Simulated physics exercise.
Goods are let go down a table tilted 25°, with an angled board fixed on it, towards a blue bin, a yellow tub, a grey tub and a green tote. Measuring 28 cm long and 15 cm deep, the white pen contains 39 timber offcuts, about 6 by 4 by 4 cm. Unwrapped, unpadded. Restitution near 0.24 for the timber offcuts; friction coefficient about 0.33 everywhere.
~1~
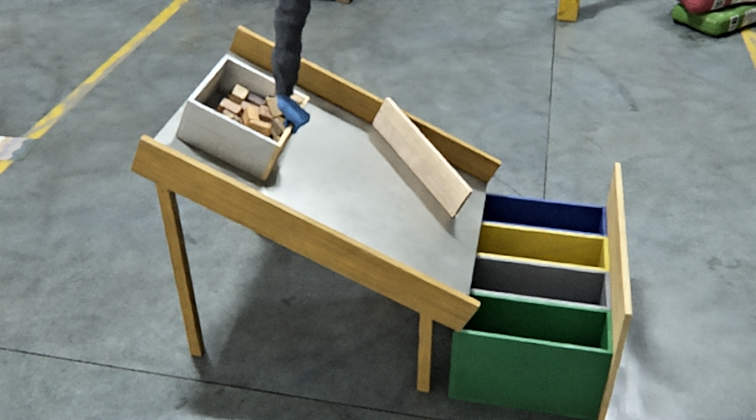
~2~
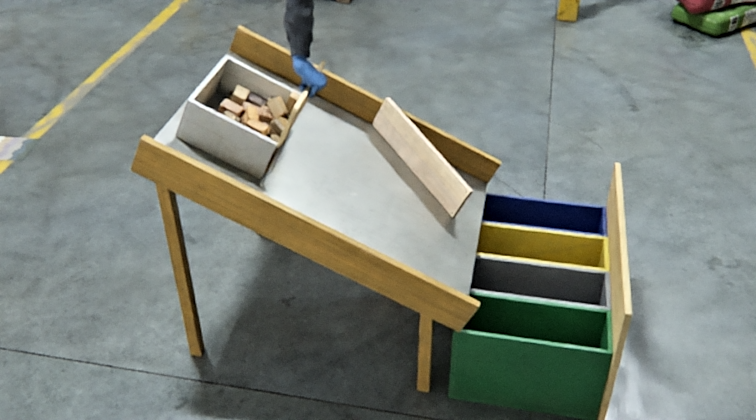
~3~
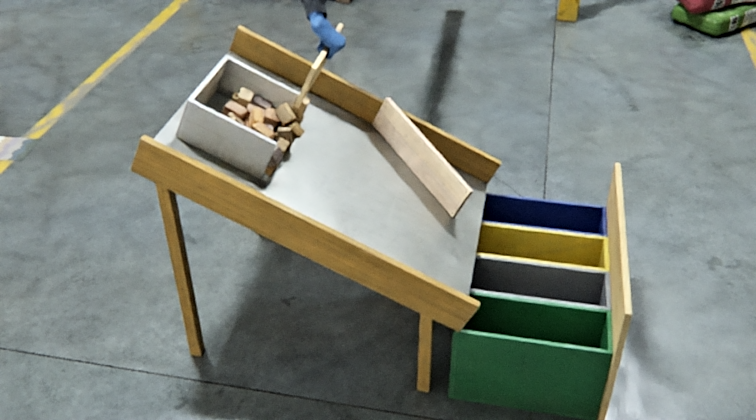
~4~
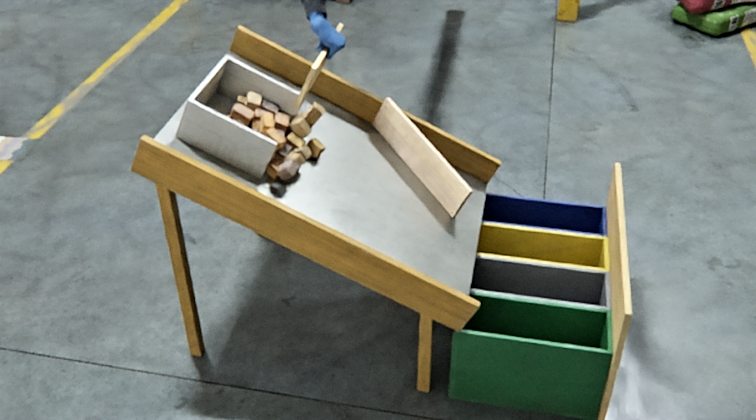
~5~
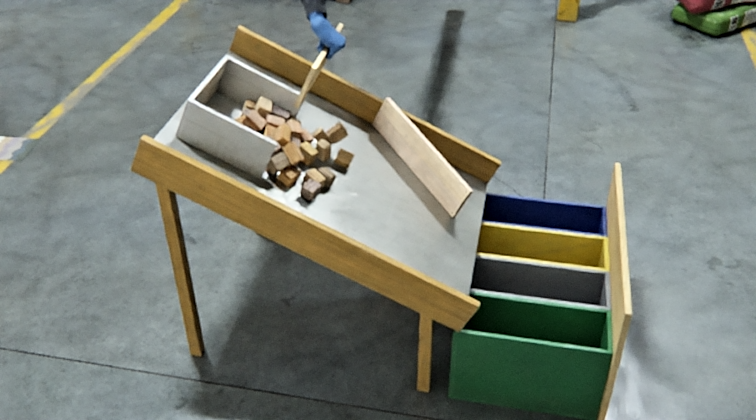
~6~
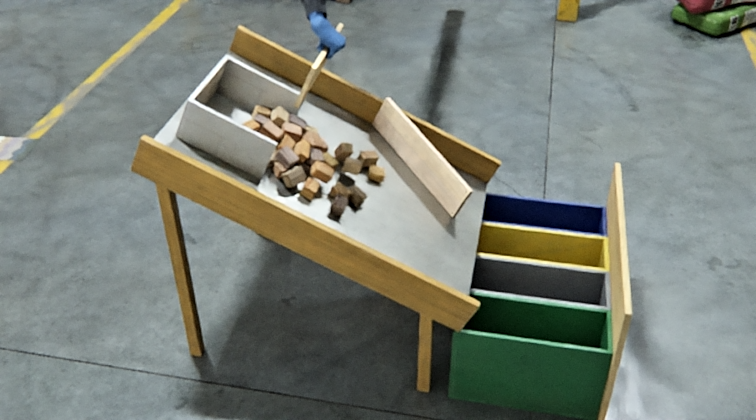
At the start, a blue-gloved hand grips the edge of a white pen holding timber offcuts on a sloping table, above blue, yellow, grey and green bins. The hand lifts the pen's end panel clear, and the offcuts slide out and spread down the slope toward an angled board.
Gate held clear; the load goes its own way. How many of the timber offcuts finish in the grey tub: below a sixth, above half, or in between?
I'd expect greater than half of them to finish in the grey tub.
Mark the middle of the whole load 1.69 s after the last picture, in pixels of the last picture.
I'd put the middle close to (557, 342) in the last view.
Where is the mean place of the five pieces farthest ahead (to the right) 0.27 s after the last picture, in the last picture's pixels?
Centre: About (438, 226) px.
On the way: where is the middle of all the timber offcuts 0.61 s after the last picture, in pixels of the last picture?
Estimated middle - around (450, 235).
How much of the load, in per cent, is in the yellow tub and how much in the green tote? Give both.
My estimate is some 15 per cent, then some 10 per cent.
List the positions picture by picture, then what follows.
In the first picture (places track the rim corner closest to us here), white pen (192, 101); grey tub (607, 308); all still inside.
The second picture shows white pen (192, 101).
The third picture shows white pen (192, 101); 1 out, the lowest offcut at (294, 131).
The fourth picture shows white pen (192, 101); 10 out, the lowest offcut at (315, 148).
The fifth picture shows white pen (192, 101); 15 out, the lowest offcut at (344, 158).
The sixth picture shows white pen (192, 101); grey tub (607, 308); 22 out, the lowest offcut at (376, 174).
Then, 0.27 s after the last picture, 3 still in the white pen and 36 on the slope.
Then, 0.61 s after the last picture, 1 in the yellow tub, 6 in the grey tub, 25 on the slope and 7 in the air.
Then, 1.08 s after the last picture, 3 in the yellow tub, 28 in the grey tub, 4 in the green tote, 2 on the slope and 2 in the air.
When it is over (1.69 s after the last picture), 5 in the yellow tub, 30 in the grey tub and 4 in the green tote. Asked share, 30 of 39, 77 per cent.
